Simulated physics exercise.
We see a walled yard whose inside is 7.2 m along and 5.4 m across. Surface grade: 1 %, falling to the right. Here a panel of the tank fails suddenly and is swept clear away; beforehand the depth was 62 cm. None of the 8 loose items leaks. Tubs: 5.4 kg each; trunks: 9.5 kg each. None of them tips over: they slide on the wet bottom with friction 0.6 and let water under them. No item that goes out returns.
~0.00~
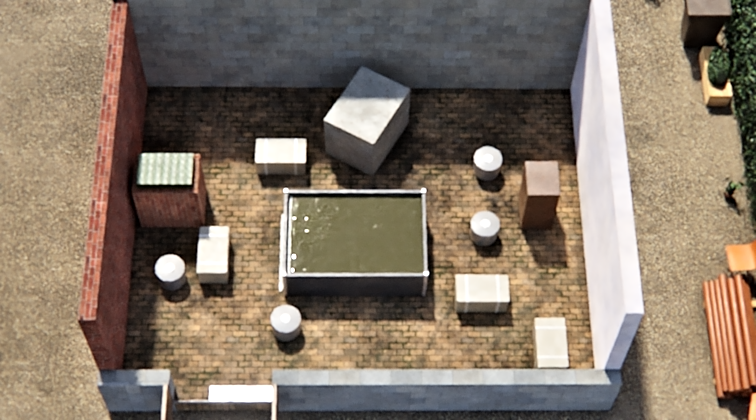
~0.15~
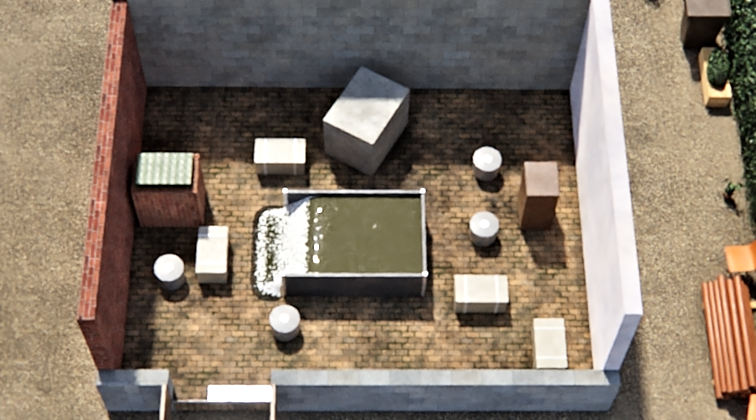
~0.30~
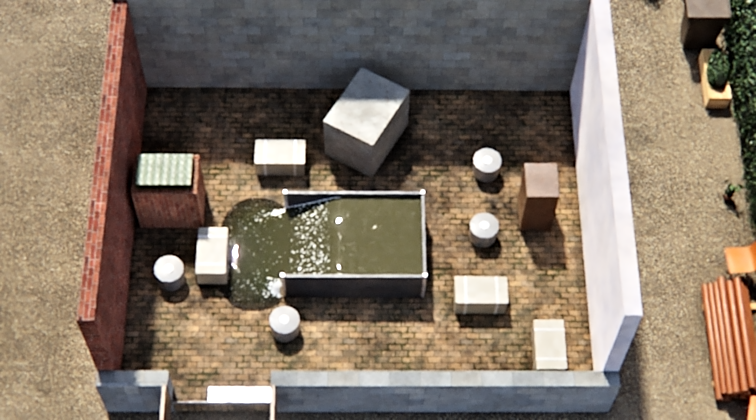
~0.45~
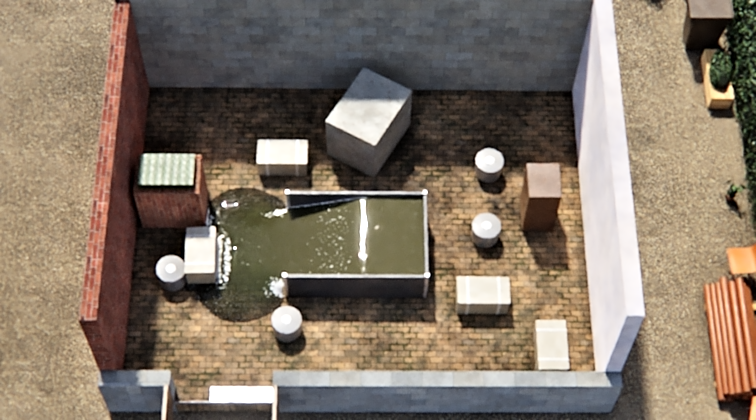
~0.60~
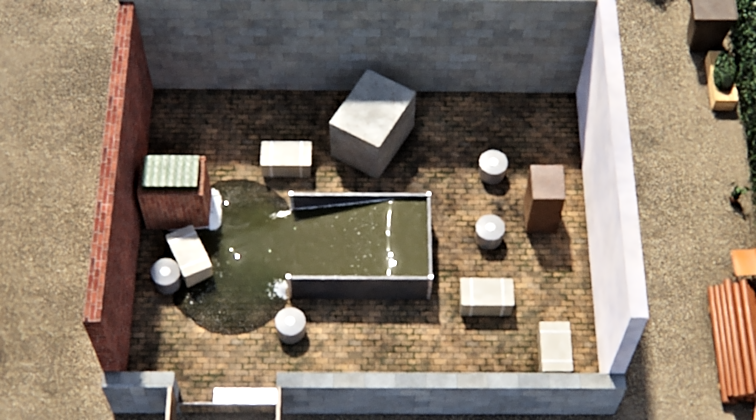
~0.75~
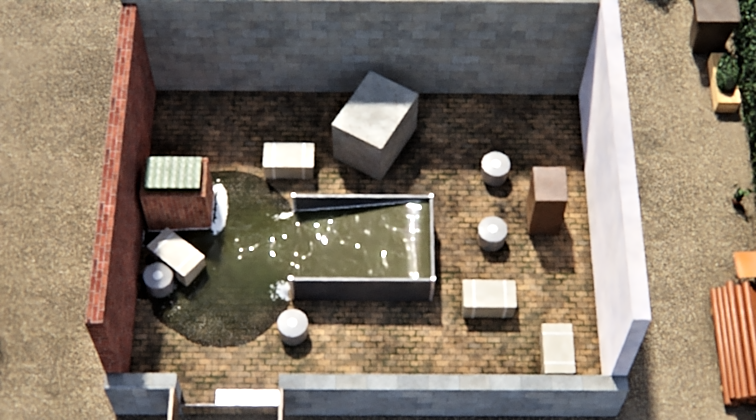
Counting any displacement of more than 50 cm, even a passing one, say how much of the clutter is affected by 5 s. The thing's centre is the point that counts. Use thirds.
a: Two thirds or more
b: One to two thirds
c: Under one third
The answer is b.
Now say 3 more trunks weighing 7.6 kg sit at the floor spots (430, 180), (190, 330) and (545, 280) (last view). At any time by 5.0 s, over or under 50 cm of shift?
In turn: Under, over, less.
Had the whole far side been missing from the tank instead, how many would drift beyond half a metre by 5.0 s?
Then 2 of them would.
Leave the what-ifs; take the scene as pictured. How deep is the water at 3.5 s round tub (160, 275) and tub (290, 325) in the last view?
Close to 14 and 3 centimetres.
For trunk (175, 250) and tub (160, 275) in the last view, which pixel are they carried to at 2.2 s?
I'd say close to (172, 303) and close to (150, 341).
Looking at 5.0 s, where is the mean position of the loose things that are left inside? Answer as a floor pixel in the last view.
Close to pixel (444, 258).
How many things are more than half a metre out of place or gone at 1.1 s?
The answer is 1.
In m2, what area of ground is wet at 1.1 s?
About 10.0 m2 is covered.
After 1.1 s 1 of 8 are over 50 cm from their spots; 2 afloat.
After 2.2 s 2 of 8 are over 50 cm from their spots; 2 afloat.
After 3.5 s 2 of 8 are over 50 cm from their spots; 2 afloat.
After 5.0 s 3 of 8 are over 50 cm from their spots, and 3 have been at some point; 1 afloat.
